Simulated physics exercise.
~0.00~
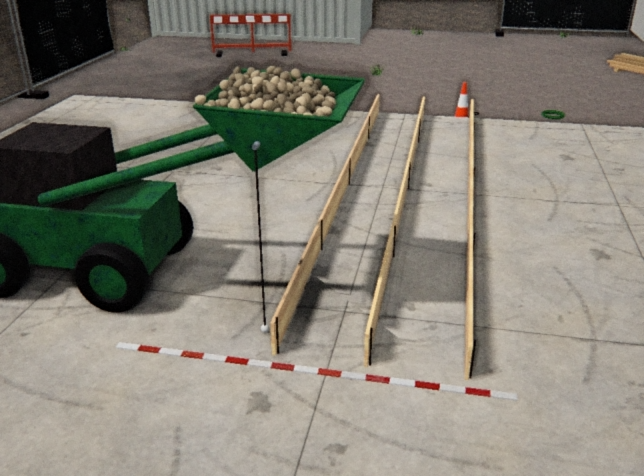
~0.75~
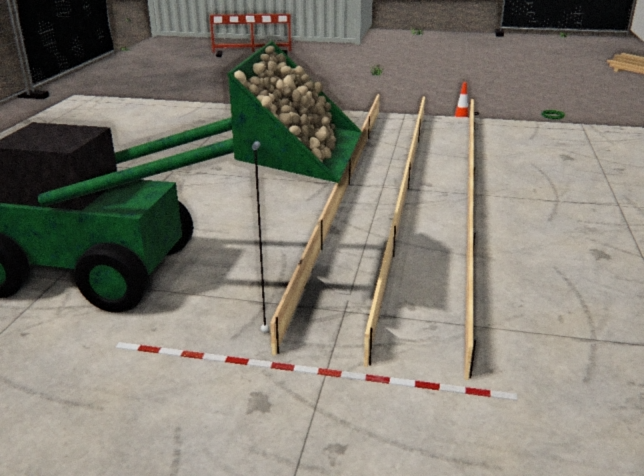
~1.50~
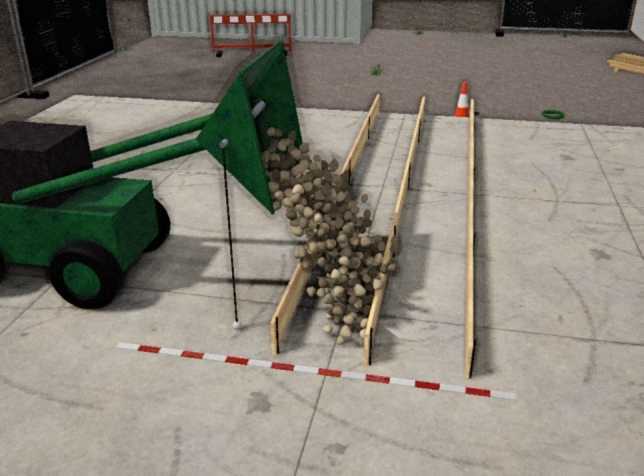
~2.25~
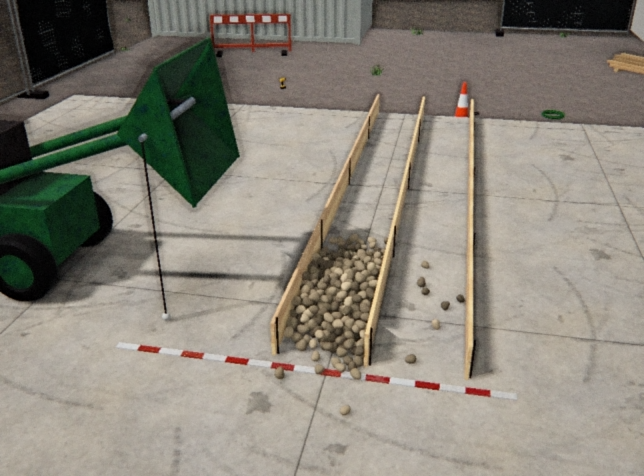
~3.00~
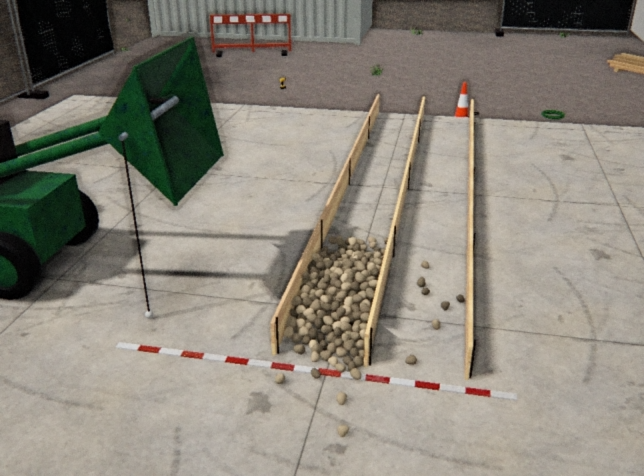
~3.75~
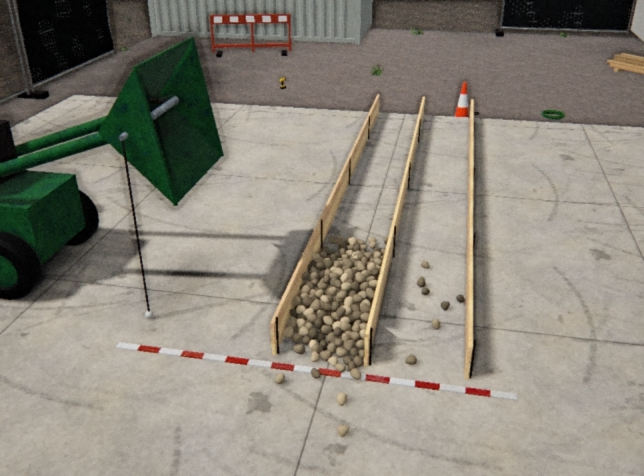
On a concrete yard, a green loader tips rounded stones between wooden planks, backs away left, and stops beside the settled pile.
